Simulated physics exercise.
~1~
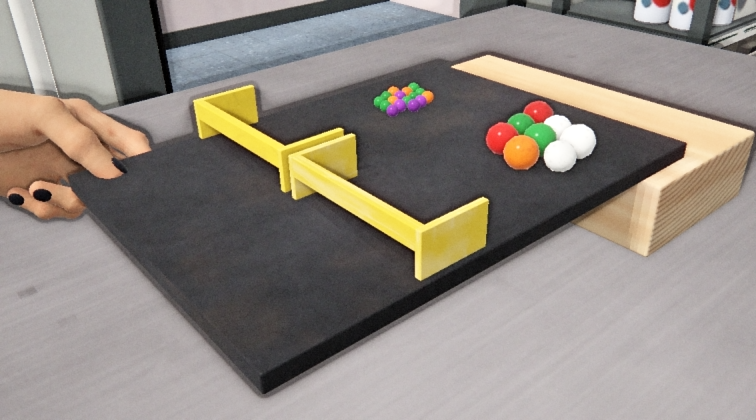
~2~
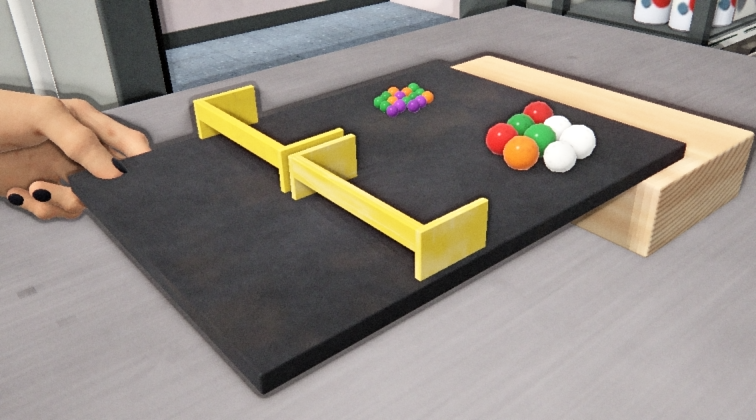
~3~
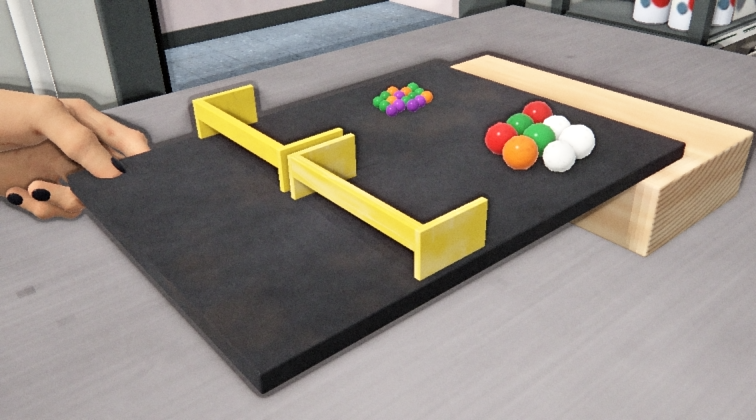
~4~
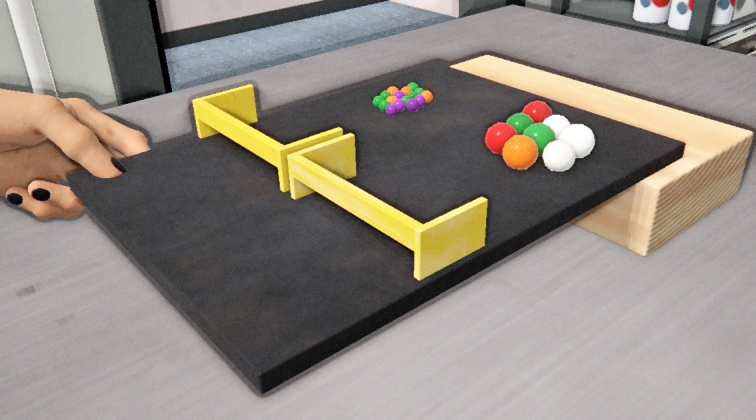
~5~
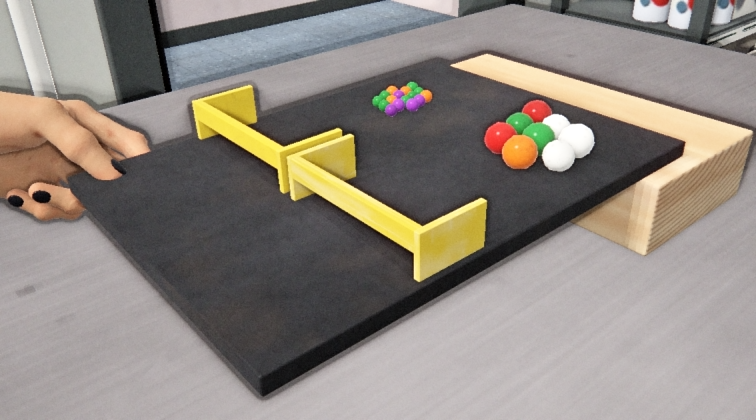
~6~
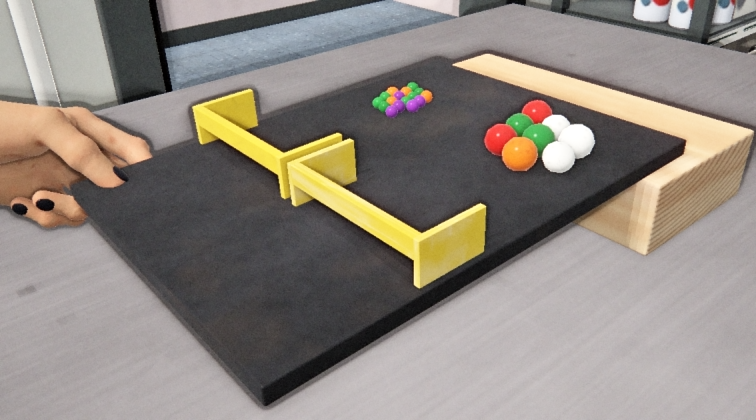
A hand holding a black board with yellow barriers, colourful balls and small beads, barely moving as its near end dips slightly.
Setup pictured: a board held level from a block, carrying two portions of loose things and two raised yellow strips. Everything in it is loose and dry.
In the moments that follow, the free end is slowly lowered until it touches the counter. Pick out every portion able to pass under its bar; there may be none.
Here the front portion fails to pass; the back portion passes.
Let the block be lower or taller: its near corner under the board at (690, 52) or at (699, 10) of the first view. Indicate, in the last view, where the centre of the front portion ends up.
(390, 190) and (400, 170).
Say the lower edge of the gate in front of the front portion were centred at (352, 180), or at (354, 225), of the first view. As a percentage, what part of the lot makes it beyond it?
In turn 100 and 0 in a hundred.
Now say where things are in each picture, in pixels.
In the first frame, held end of the board near (270, 362), level; block near (552, 137), low, a small part of the board's length; front portion near (540, 140), a few glass marbles; back portion near (400, 97), a few round plastic beads; front gate near (353, 199), its slot lower than a piece; back gate near (239, 132), its slot higher than a piece.
In the second frame, held end of the board near (269, 362), level; back portion near (400, 98).
In the third frame, held end of the board near (269, 362), level; front portion near (539, 140).
In the fourth frame, held end of the board near (269, 362), level; back portion near (399, 97).
In the fifth frame, held end of the board near (269, 364), level; front portion near (538, 139).
In the sixth frame, held end of the board near (271, 374), down by 2°; block near (551, 135); front portion near (538, 141), not moving; back portion near (399, 97), not moving; front gate near (351, 207); back gate near (238, 138).
Then, 0.32 s on from there, board sloping at 7°; front portion on its way down; back portion on its way down.
Then, 0.66 s on from there, board sloping at 11°; front portion on its way down; back portion on its way down.
Then, 1.06 s on from there, board resting at 11°; front portion has reached its gate; back portion the whole lot past its gate.
In the end, board resting at 11°; front portion gathered behind its gate; back portion the whole lot past its gate.
